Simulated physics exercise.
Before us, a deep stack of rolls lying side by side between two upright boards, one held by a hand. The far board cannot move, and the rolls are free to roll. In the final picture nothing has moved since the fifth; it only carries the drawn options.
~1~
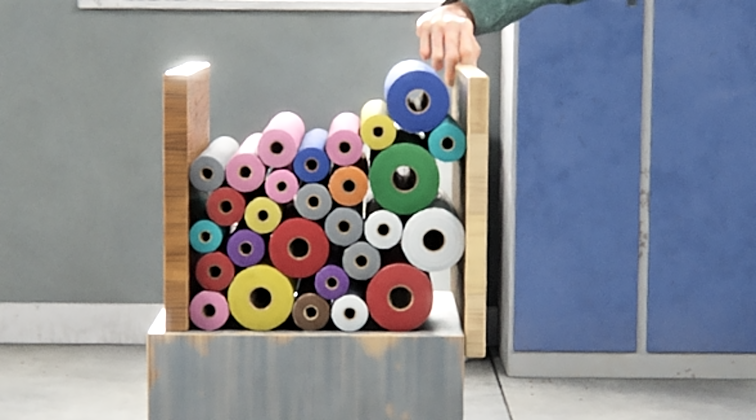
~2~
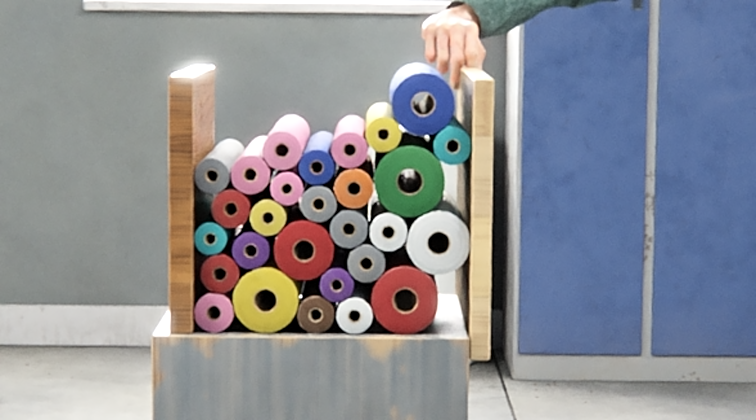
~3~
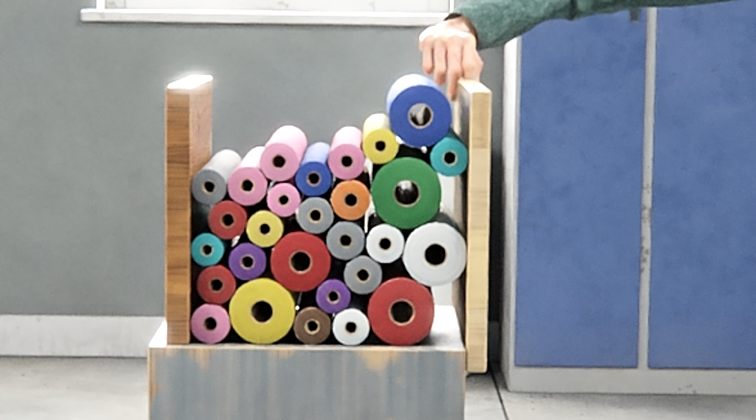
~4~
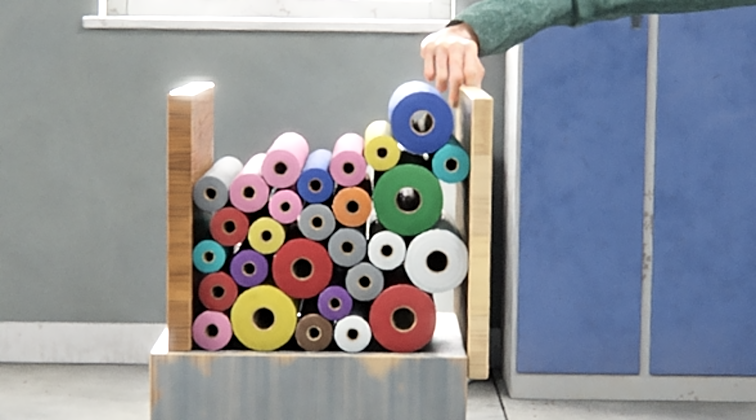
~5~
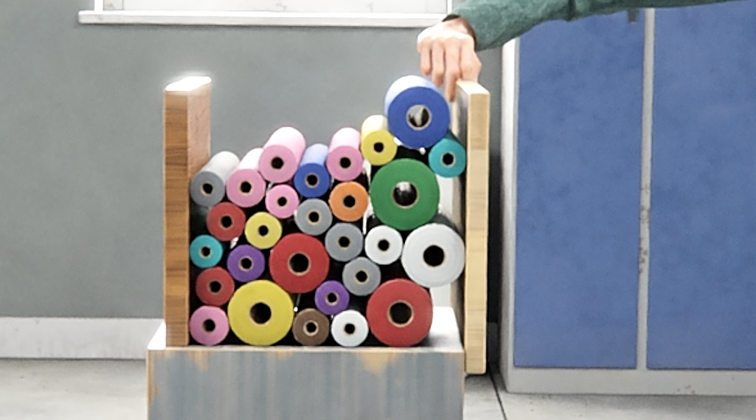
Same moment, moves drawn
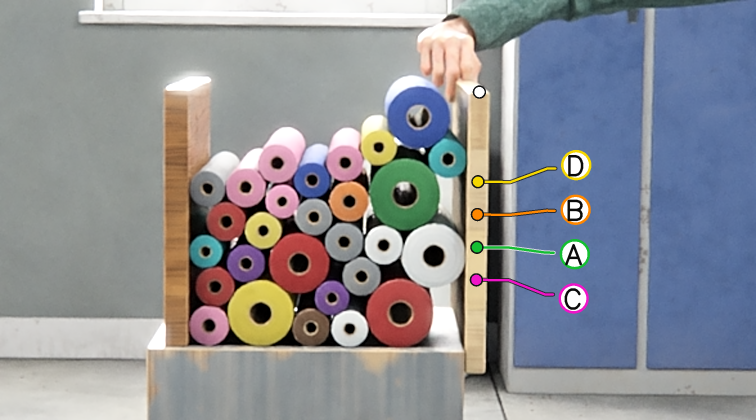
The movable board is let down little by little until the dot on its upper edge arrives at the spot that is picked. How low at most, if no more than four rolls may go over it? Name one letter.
Slide it to C.
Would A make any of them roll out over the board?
Yes, at A.
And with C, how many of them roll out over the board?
With C, two.
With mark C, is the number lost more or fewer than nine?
It loses fewer than nine.
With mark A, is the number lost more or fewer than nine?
It loses fewer than nine.
On the copy, A at (477, 247); B at (477, 214); C at (476, 280); D at (478, 182); the white dot at (479, 92).
On C. First, top of the board (468, 174).
Then, top of the board (466, 267).
Finally, top of the board (466, 279), two out over the board.
By contrast, A two out over the board; B one out over the board; D none out over the board.
